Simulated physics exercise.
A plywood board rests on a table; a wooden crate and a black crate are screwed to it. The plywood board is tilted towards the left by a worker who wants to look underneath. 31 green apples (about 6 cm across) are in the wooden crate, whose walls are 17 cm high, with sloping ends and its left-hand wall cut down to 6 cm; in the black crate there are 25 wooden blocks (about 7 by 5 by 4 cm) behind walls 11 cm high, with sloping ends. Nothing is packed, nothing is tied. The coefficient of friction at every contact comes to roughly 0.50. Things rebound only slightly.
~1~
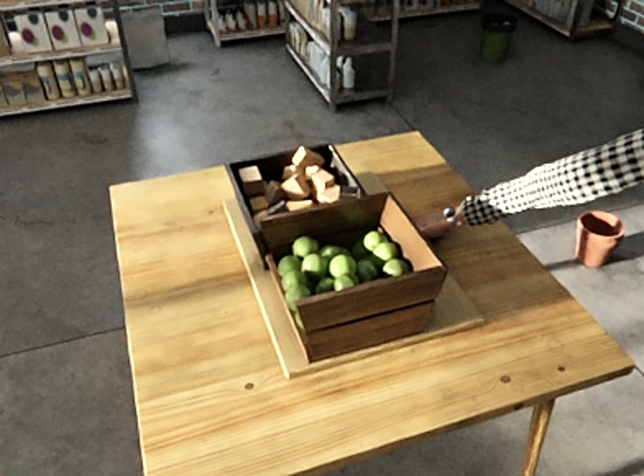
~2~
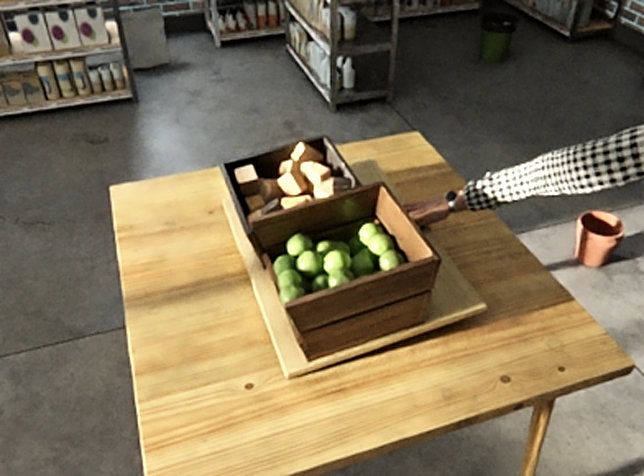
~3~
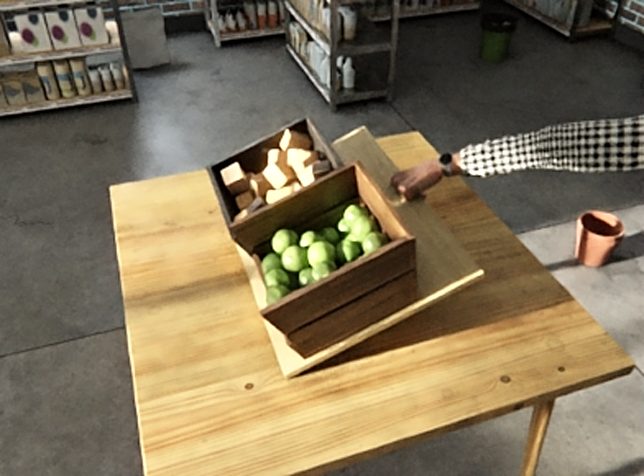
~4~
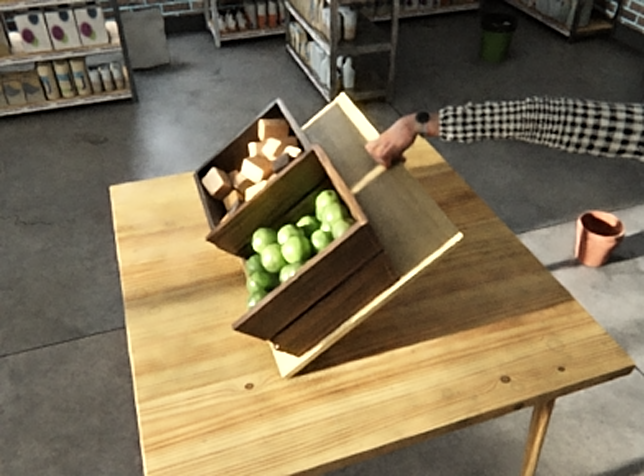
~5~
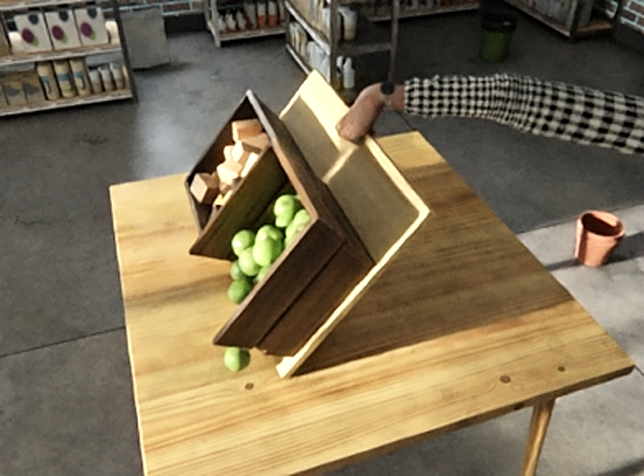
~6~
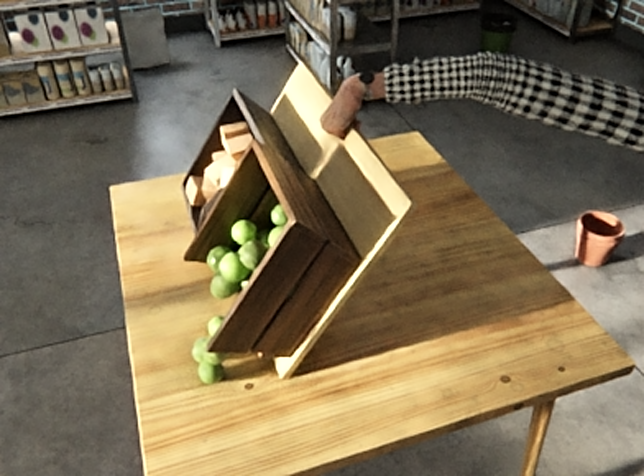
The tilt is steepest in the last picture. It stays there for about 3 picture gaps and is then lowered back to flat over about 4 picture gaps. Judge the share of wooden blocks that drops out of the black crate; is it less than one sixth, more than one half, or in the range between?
The share is less than one sixth.
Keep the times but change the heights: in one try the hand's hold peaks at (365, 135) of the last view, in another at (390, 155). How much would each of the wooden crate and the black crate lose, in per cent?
Loss per try - wooden crate 50 / 20 percent, black crate 0 / 0 percent.
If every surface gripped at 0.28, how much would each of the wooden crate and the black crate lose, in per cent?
That would cost the wooden crate 40 and the black crate 0 per cent of the load.
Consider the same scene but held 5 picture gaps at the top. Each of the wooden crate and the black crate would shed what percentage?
In that case you'd see wooden crate shed 60 percent of its load and black crate shed 0 percent.
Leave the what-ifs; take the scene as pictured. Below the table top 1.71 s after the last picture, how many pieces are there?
Roughly 8 in all.
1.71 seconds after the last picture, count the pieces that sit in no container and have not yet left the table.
Near 12, give or take.
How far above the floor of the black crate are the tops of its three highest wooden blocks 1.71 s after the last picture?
Some 14 centimetres up.
Then, 0.27 s after the last picture, tilt 56°; wooden crate 16 in, 15 out and black crate 25 in, 0 out.
Then, 0.61 s after the last picture, tilt 51°; wooden crate 12 in, 19 out and black crate 25 in, 0 out.
Then, 1.09 s after the last picture, tilt 0°; wooden crate 12 in, 19 out and black crate 25 in, 0 out.
When it is over (1.71 s after the last picture), wooden crate 12 in, 19 out and black crate 25 in, 0 out. Asked share, 0 of 25, 0 per cent.
